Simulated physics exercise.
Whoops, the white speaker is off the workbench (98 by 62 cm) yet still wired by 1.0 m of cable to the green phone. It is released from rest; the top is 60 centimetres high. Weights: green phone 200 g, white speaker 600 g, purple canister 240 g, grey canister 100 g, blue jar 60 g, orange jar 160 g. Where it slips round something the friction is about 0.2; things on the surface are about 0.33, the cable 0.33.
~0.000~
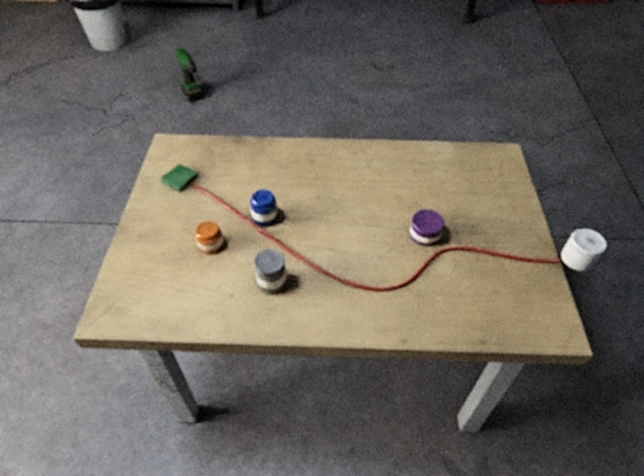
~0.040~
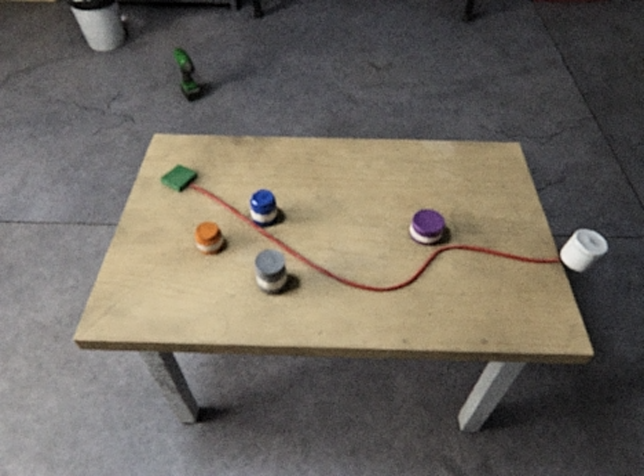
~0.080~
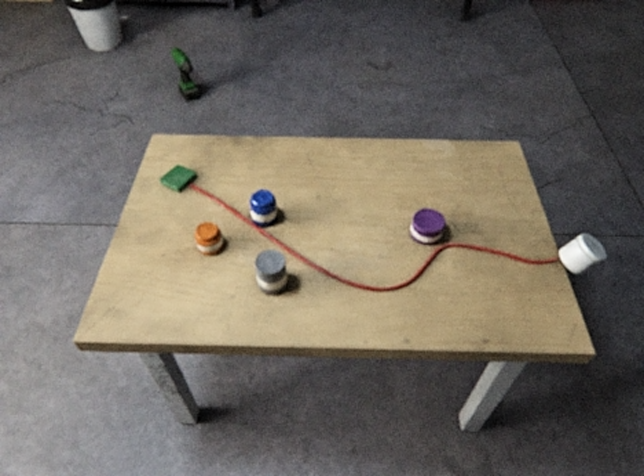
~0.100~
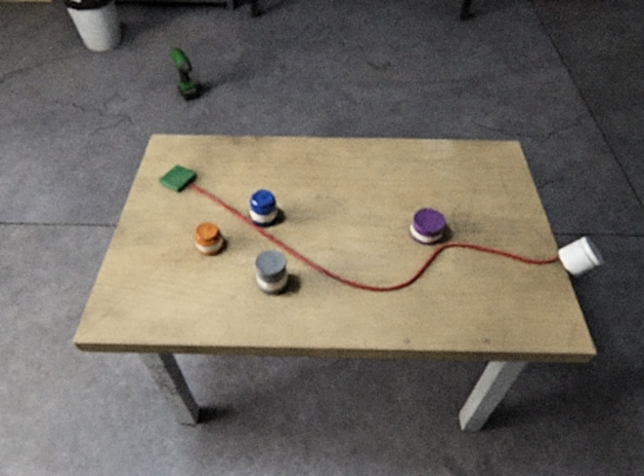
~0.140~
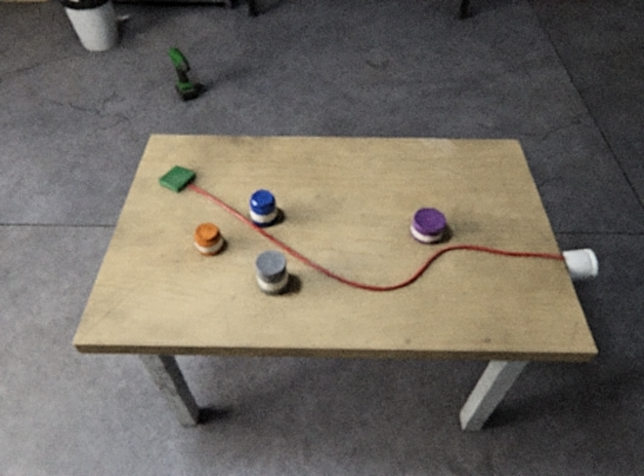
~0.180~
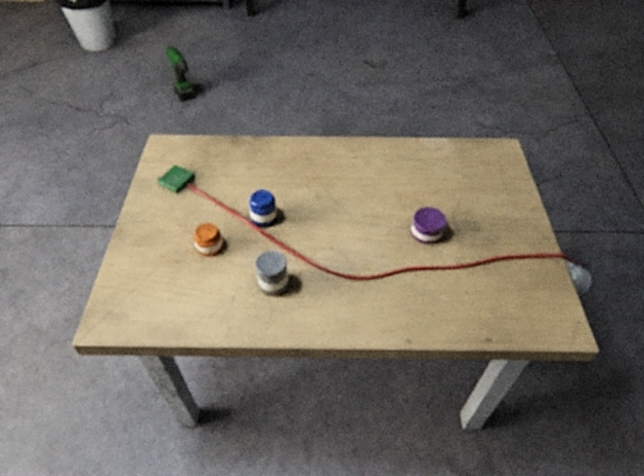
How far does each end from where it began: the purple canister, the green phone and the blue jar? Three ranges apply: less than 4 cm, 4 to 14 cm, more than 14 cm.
At the end, purple canister: Small displacement; green phone: Large displacement; blue jar: Large displacement.
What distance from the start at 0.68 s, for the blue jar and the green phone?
I'd say the blue jar is some 30 cm out, the green phone some 60 cm.
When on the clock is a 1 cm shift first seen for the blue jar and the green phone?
Blue jar 0.24 s; green phone 0.24 s, roughly.
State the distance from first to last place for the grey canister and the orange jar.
Net shift - grey canister 0 cm, orange jar 0 cm.
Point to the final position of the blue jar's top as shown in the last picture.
Roughly (290, 147).
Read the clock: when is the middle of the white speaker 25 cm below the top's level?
It happens at 0.32 seconds on the clock.
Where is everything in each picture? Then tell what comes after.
In the first frame, shows, purple canister (428, 221); green phone (179, 175); blue jar (263, 197); cable runs through (514, 258) (431, 259) (358, 286) (283, 246) (224, 204).
In the second frame, shows, white speaker (590, 241); cable runs through (514, 257) (359, 286) (224, 204).
In the third frame, shows, white speaker (583, 254); cable runs through (513, 257) (359, 286) (224, 205).
In the fourth frame, shows, white speaker (581, 257); cable runs through (513, 256) (360, 286) (223, 205).
In the fifth frame, shows, white speaker (577, 266); cable runs through (518, 254) (360, 286) (223, 205).
In the sixth frame, shows, purple canister (430, 218); green phone (176, 177); blue jar (262, 197); cable runs through (541, 256) (454, 267) (365, 278) (284, 247) (222, 205).
By 0.4 s, the cable's tail end at (300, 217); green phone 30 cm off its start, blue jar on its side, 21 cm off its start, white speaker over the edge.
By 0.7 s, the cable's tail end at (436, 265); green phone 61 cm off its start, blue jar on its side, 28 cm off its start, white speaker over the edge.
By 0.9 s, the cable's tail end at (501, 287); green phone 75 cm off its start at (487, 275), blue jar on its side, 25 cm off its start at (294, 141), white speaker over the edge.
By 1.2 s, the cable's tail end at (503, 287); green phone 75 cm off its start, blue jar on its side, 22 cm off its start, white speaker over the edge.
By 2.4 s, the cable's tail end at (503, 287); green phone 75 cm off its start at (489, 275), blue jar on its side, 22 cm off its start at (290, 147), purple canister 1 cm off its start at (431, 216), white speaker over the edge.
